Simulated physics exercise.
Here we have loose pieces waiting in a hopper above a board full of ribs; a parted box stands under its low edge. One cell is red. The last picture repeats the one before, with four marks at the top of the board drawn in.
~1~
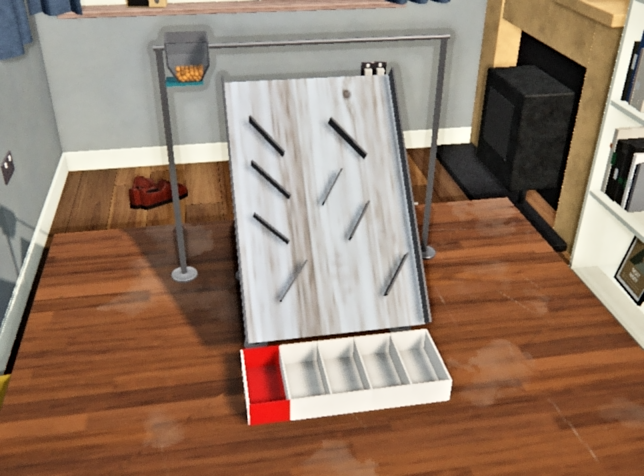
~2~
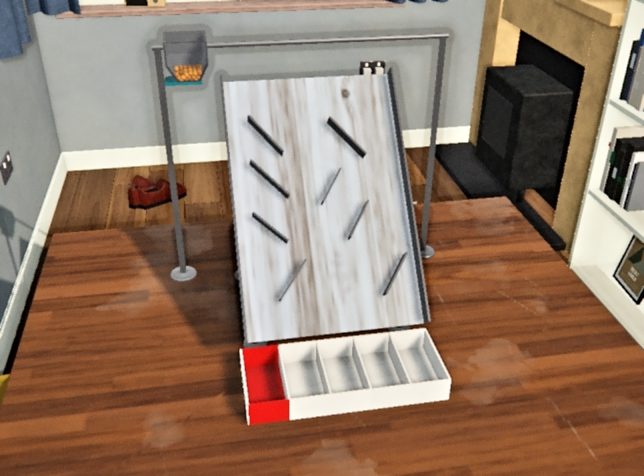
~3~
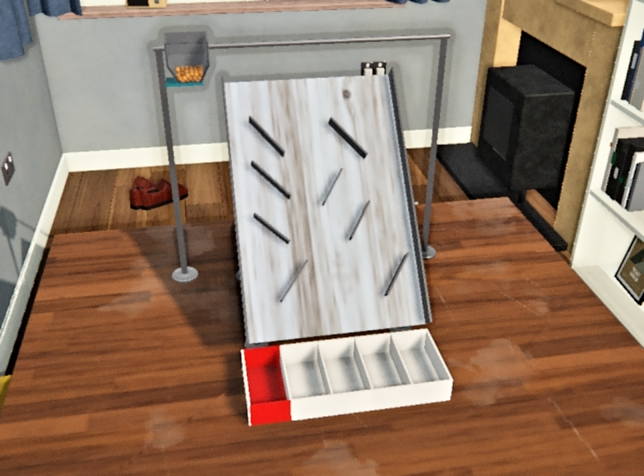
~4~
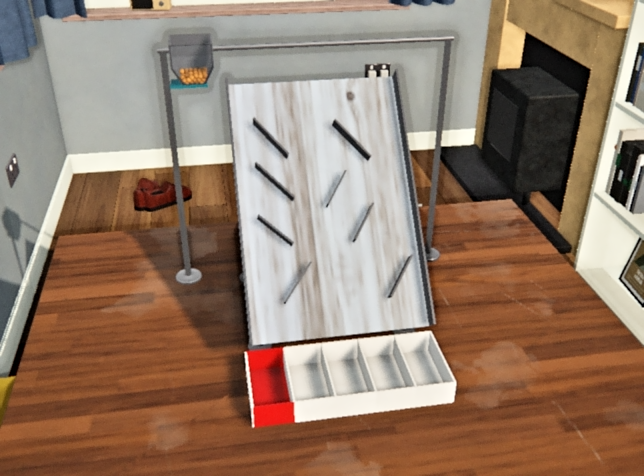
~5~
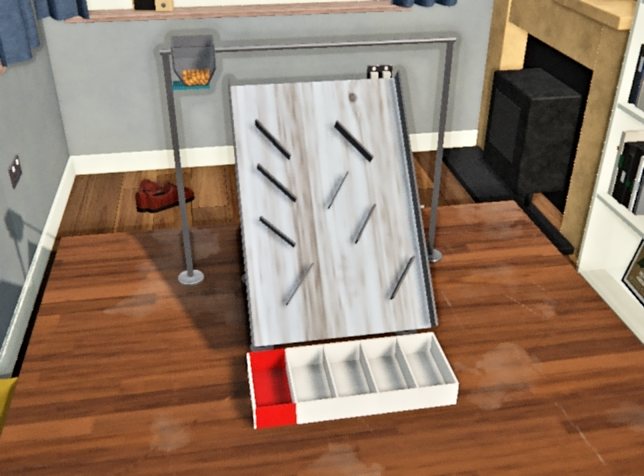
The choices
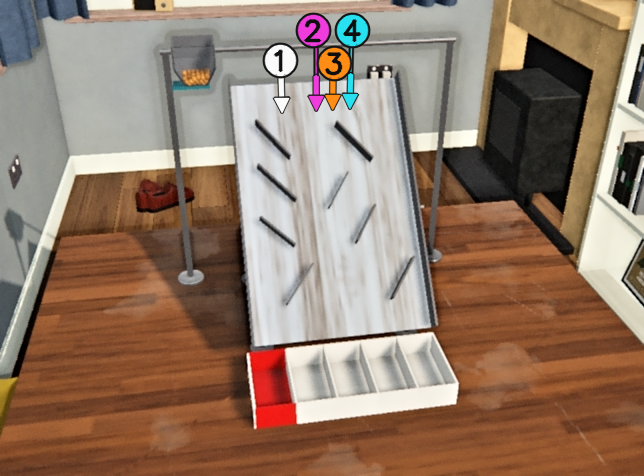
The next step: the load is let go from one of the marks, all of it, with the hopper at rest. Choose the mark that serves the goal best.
Use mark 2.
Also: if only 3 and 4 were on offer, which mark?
The answer is 3.
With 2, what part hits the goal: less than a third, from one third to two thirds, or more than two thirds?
Mark 2 gives from one third to two thirds.
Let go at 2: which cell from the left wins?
The first.
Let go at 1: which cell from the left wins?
The third from the left.
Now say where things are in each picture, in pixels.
In the first frame, hopper (189, 75), roasted chickpeas, door shut.
In the second frame, ribs (248, 115) to (283, 151), (329, 116) to (366, 153), (251, 159) to (289, 194).
In the third frame, ribs (325, 202) to (342, 168), (254, 213) to (290, 241), (352, 237) to (370, 201).
In the fourth frame, ribs (286, 302) to (311, 262), (392, 296) to (413, 255).
In the fifth frame, red cell (276, 414), number 1 of 5 from the left.
On the marked copy, mark 1 meets the board at (281, 107); mark 2 meets the board at (316, 105); mark 3 meets the board at (332, 104); mark 4 meets the board at (350, 103).
For mark 1, about a tenth in the red cell, the larger part in other cells, about a tenth outside the box.
For mark 2, roughly half in the red cell, roughly half in other cells, just a few outside the box.
For mark 3, roughly a quarter in the red cell, roughly two thirds in other cells, about a tenth outside the box.
For mark 4, just a few in the red cell, almost all in other cells.
